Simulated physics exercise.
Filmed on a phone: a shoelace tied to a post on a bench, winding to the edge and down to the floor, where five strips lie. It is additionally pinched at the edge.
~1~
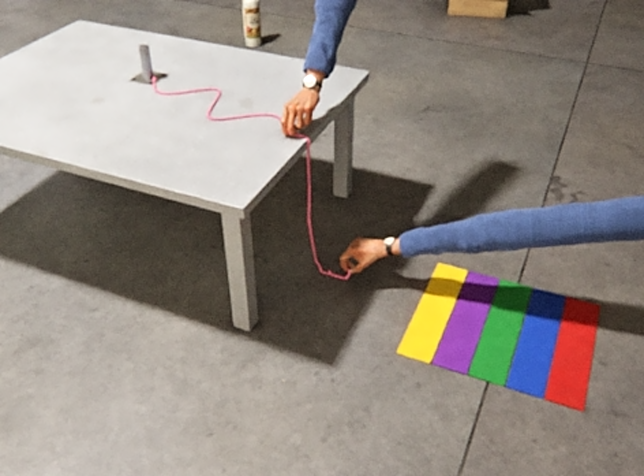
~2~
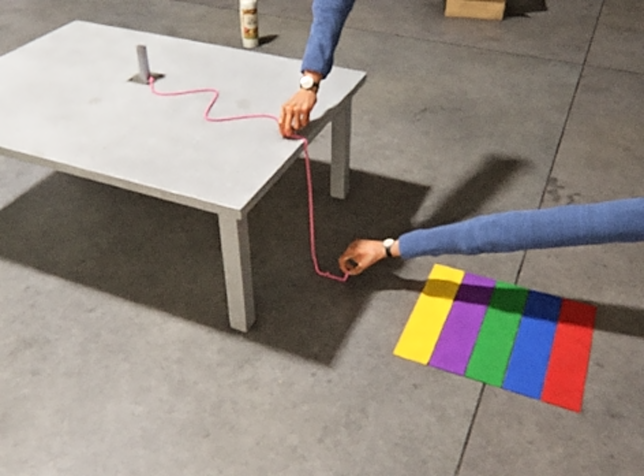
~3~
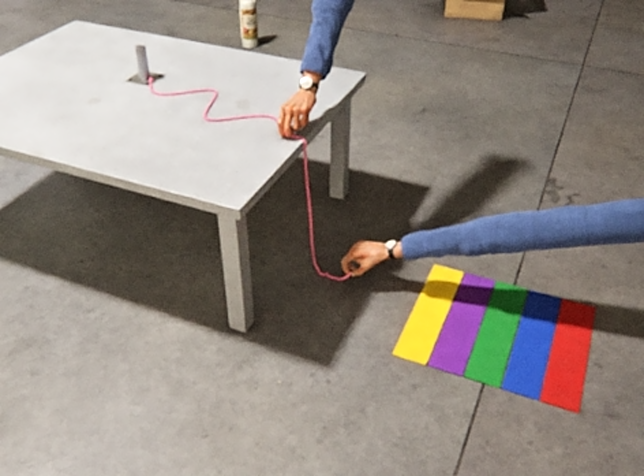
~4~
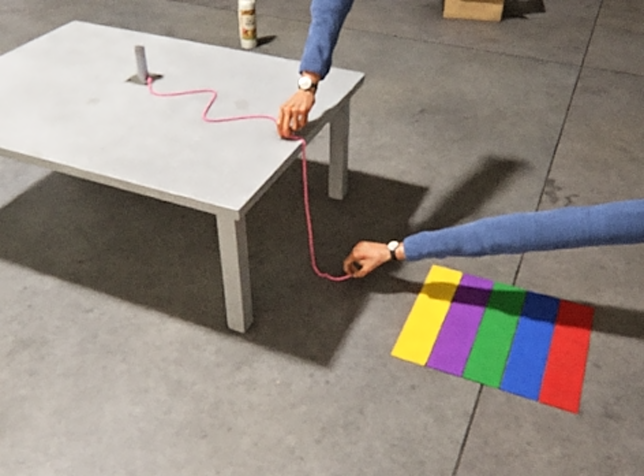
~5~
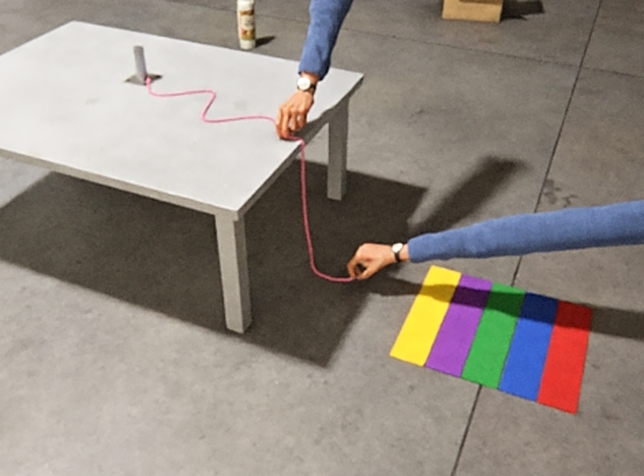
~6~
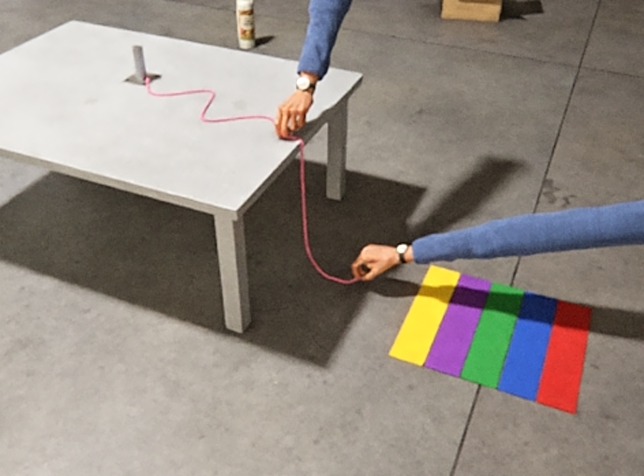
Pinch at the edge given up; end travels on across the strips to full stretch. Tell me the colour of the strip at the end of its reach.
It is blue.
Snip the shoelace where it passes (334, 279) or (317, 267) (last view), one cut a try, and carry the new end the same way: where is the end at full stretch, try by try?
Try by try, around (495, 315) and (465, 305).
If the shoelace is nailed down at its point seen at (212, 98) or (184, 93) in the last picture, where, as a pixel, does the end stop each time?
Try one ends near (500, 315), try two near (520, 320).
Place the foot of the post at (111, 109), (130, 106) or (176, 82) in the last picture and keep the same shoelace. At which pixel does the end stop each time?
Roughly (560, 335), (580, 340) and (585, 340).
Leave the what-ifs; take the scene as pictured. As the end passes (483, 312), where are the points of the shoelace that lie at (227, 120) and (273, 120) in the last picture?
Around (287, 128) and around (313, 162).
Soon after, end near (483, 312); over green.
After that, end near (519, 322); over blue.
At the stop, end near (540, 328); over blue. Over blue.
